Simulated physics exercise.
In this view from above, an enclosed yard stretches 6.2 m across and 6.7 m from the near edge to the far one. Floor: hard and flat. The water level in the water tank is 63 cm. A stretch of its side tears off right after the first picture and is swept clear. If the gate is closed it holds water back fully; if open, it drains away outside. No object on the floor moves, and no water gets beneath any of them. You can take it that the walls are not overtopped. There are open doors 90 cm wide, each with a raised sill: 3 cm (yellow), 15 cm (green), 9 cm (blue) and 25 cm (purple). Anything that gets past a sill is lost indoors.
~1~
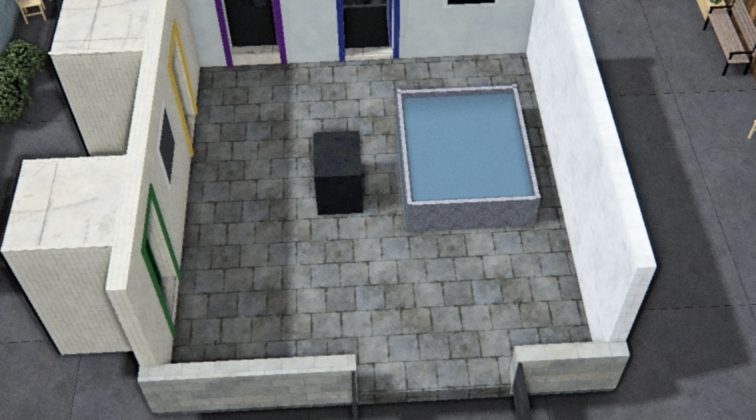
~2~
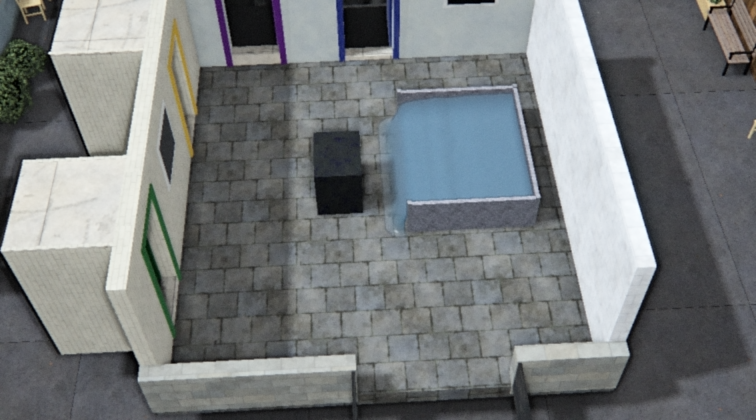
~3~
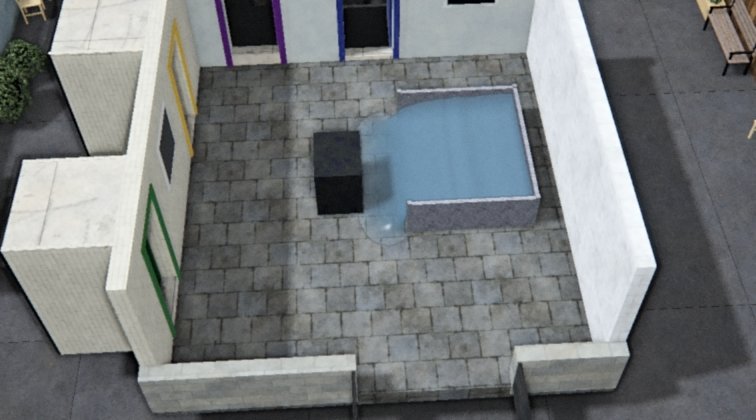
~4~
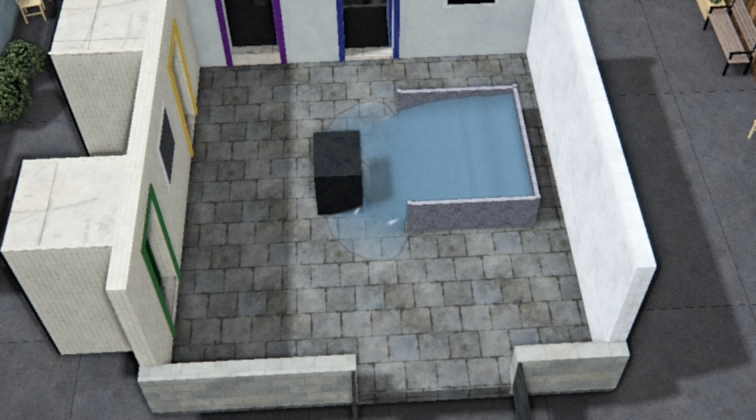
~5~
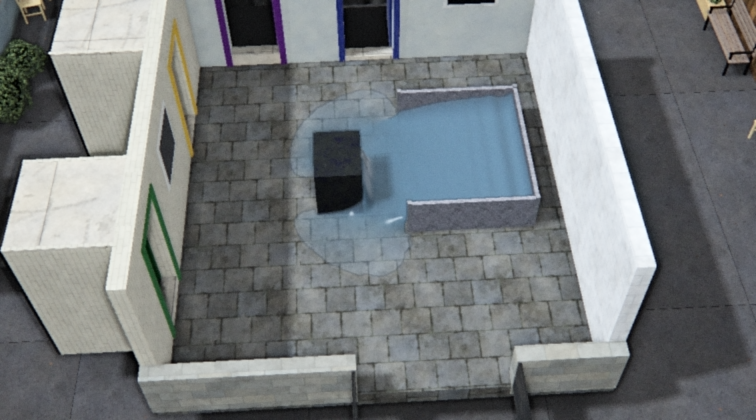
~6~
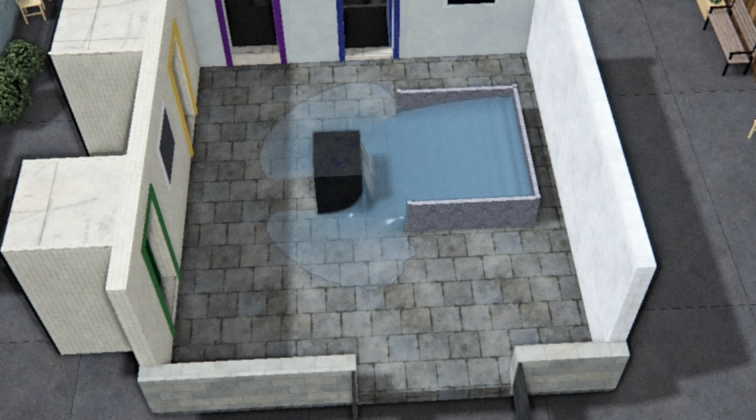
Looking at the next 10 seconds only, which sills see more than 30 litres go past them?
Over those seconds, the yellow door sees more than 30 litres; the green door sees 30 litres or less; the blue door sees 30 litres or less; the purple door sees 30 litres or less.
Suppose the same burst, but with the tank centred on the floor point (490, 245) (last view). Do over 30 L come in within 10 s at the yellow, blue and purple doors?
Yellow: Too much; blue: Within limit; purple: Within limit.
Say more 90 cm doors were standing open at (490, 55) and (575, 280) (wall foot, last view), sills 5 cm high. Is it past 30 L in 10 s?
The first door falls short and the second falls short.
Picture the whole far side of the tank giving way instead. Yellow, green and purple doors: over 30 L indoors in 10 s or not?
Then yellow exceeds it, green does not exceed it, purple does not exceed it.
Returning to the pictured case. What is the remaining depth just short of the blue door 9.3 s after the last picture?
Some 6.0 centimetres of depth.
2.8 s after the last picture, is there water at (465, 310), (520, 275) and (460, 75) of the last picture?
Untouched, untouched, untouched.
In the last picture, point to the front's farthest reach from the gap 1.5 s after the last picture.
About (169, 389) in the last view.
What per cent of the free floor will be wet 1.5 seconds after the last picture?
Wet share: Near 60 percent.
Then, 0.7 s after the last picture water covers 40 % of the floor and is deepest (44 cm) near (371, 193); yellow door 8 cm at the sill, 11 L in, green door not reached, blue door not reached, purple door not reached.
Then, 1.5 s after the last picture water covers 60 % of the floor and is deepest (46 cm) near (200, 74); yellow door 13 cm at the sill, 102 L in, green door 16 cm at the sill, 0 L in, blue door 2 cm at the sill, 0 L in, purple door 21 cm at the sill, 0 L in.
Then, 2.8 s after the last picture water covers 65 % of the floor and is deepest (23 cm) near (267, 71); yellow door 18 cm at the sill, 236 L in, green door 14 cm at the sill, 1 L in, blue door 8 cm at the sill, 3 L in, purple door 22 cm at the sill, 1 L in.
Then, 5.3 s after the last picture water covers 70 % of the floor and is deepest (16 cm) near (296, 214); yellow door 9 cm at the sill, 331 L in, green door 13 cm at the sill, 3 L in, blue door 6 cm at the sill, 4 L in, purple door 9 cm at the sill, 1 L in.
Then, 9.3 s after the last picture water covers 95 % of the floor and is deepest (10 cm) near (170, 377); yellow door 8 cm at the sill, 406 L in, green door 8 cm at the sill, 4 L in, blue door 6 cm at the sill, 4 L in, purple door 8 cm at the sill, 1 L in.
